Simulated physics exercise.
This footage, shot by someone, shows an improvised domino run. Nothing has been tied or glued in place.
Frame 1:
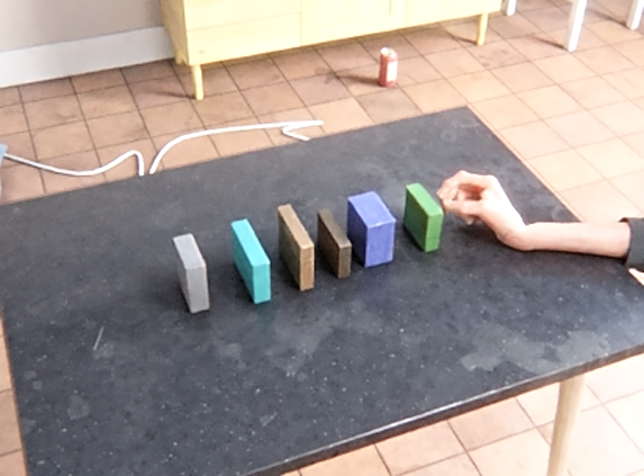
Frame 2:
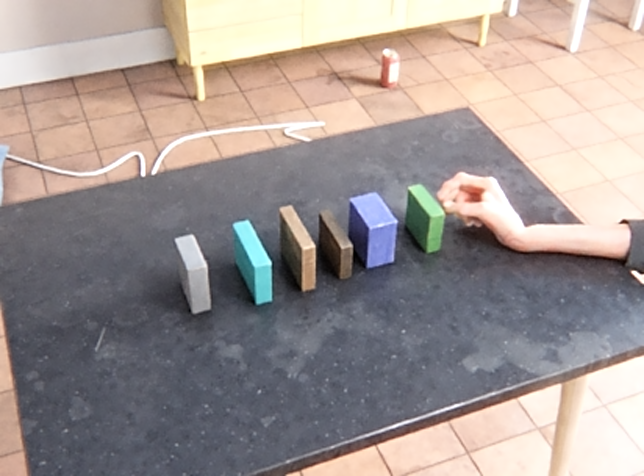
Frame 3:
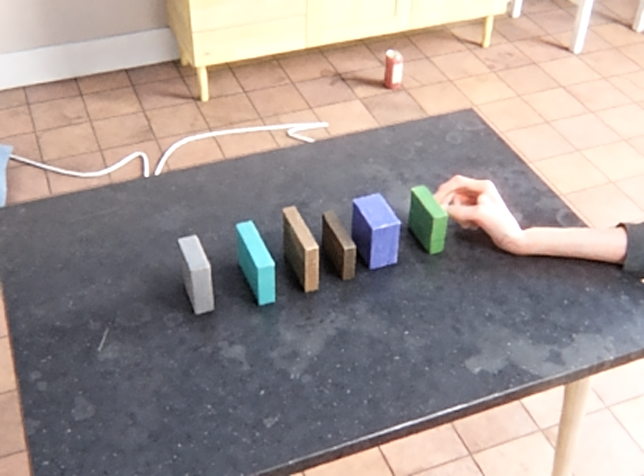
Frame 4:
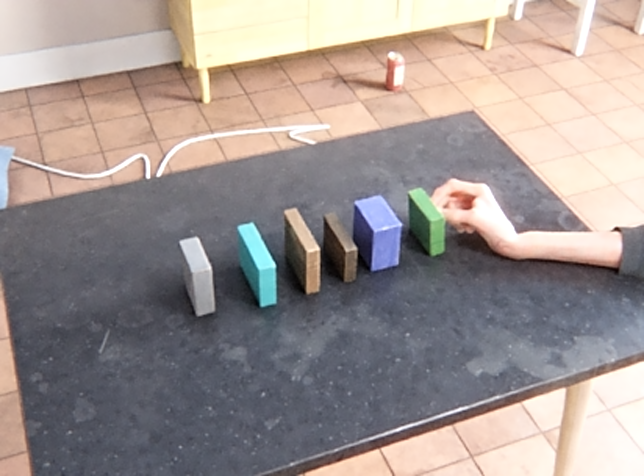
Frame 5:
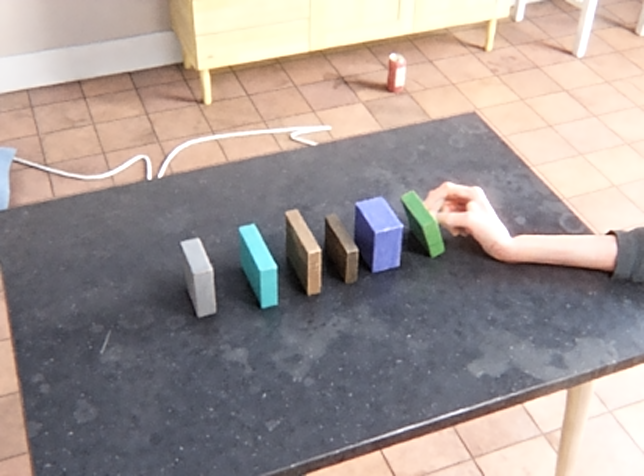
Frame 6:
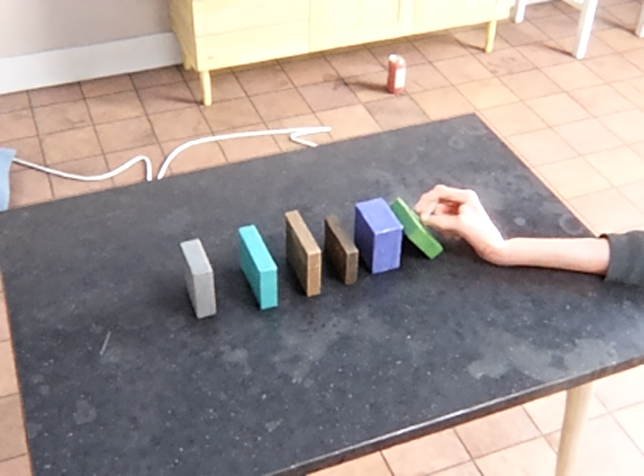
Green board tilting left toward a blue board as a hand pushes it, the other upright boards standing still on a black table.
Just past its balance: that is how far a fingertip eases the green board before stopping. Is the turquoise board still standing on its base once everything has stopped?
Yes, it stays on its base.
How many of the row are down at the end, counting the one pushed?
Total: 1.
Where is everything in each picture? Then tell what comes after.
The first frame shows turquoise board (251, 261); black board (333, 243).
The second frame shows brown board (297, 248); black board (335, 244).
The third frame shows blue board (375, 231); brown board (300, 249).
The fourth frame shows green board 6° over; black board (340, 247); blue board (376, 233).
The fifth frame shows green board 19° over; brown board (303, 252); black board (341, 248).
The sixth frame shows green board 38° over; turquoise board (258, 267); blue board (377, 236).
Then, 0.10 s later than the last frame, green board 59° over.
Then, 0.20 s later than the last frame, green board 90° over.
Then, 0.30 s later than the last frame, turquoise board resting near (258, 267).
When it is over, all 4 as before. End places, in pixels of the last picture, turquoise board near (258, 267).
